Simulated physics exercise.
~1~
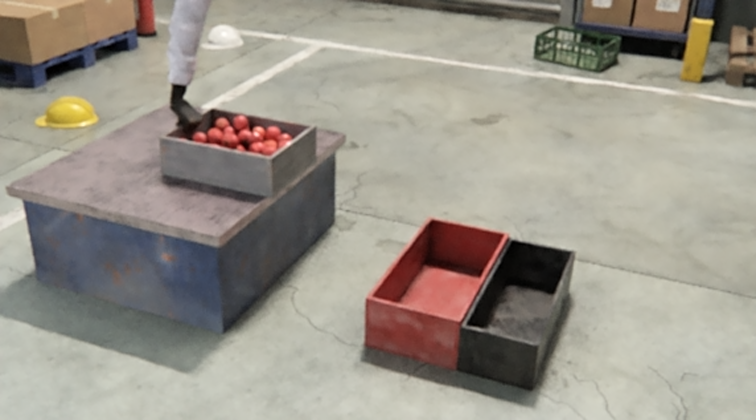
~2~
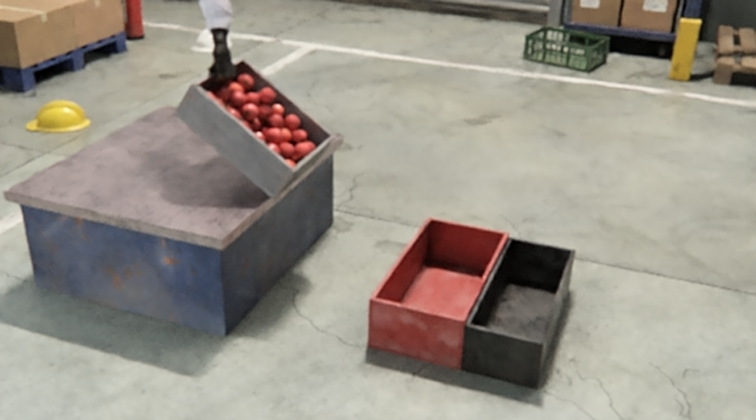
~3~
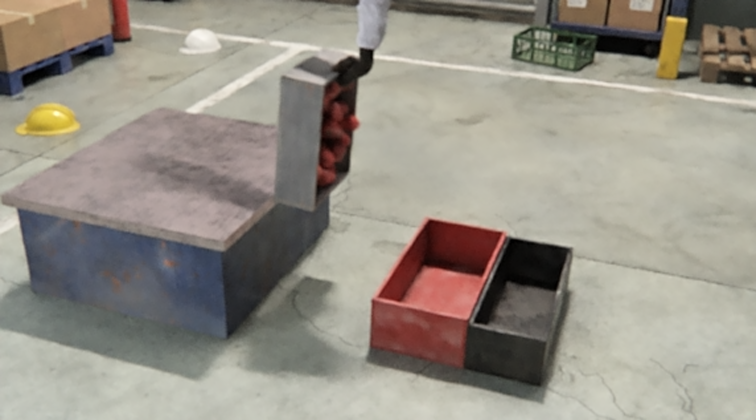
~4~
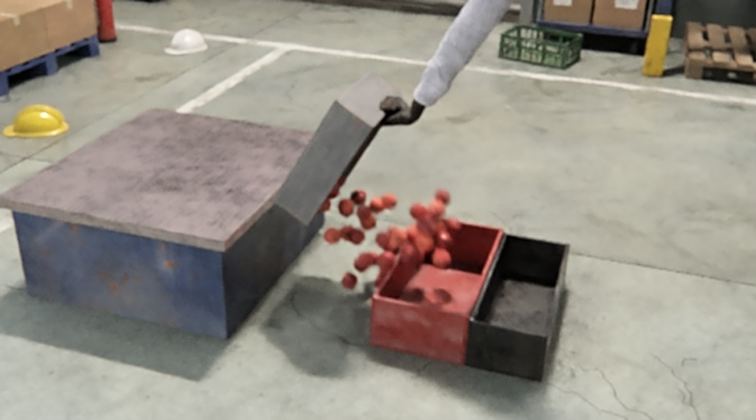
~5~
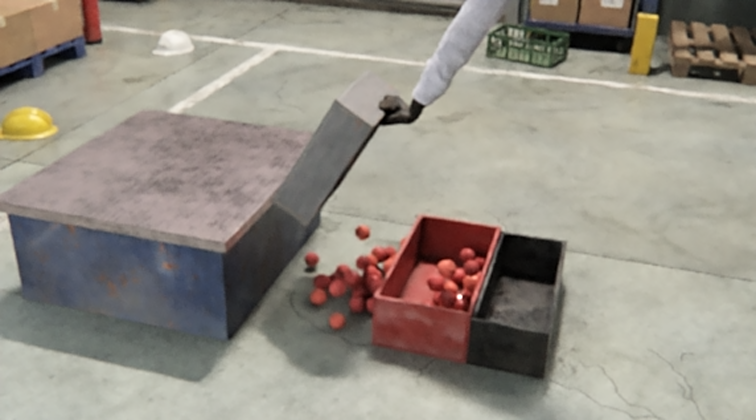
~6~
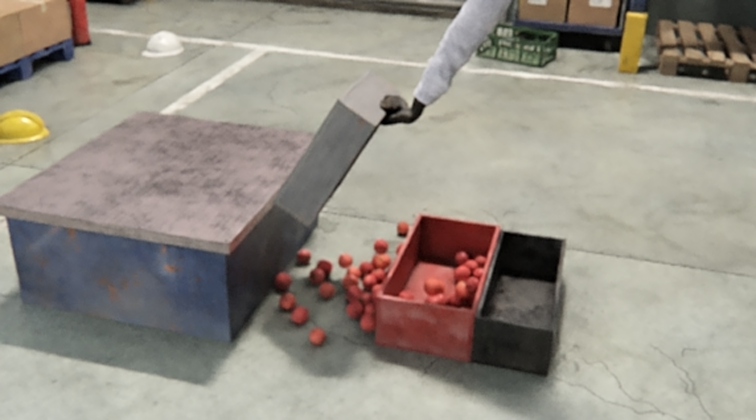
A gloved hand on a pale-sleeved arm grips a grey box of red tomatoes on a blue bench with a worn top, seen from above in a warehouse as the view drifts slightly sideways. On the floor to the right sit an open red box and a black tub beyond it. The hand lifts and tips the grey box over the bench's end until it slants steeply downward. The tomatoes tumble out in a loose cluster, some dropping into the red box, others hitting the floor short of it. They scatter between bench and box, while the black tub stays empty.
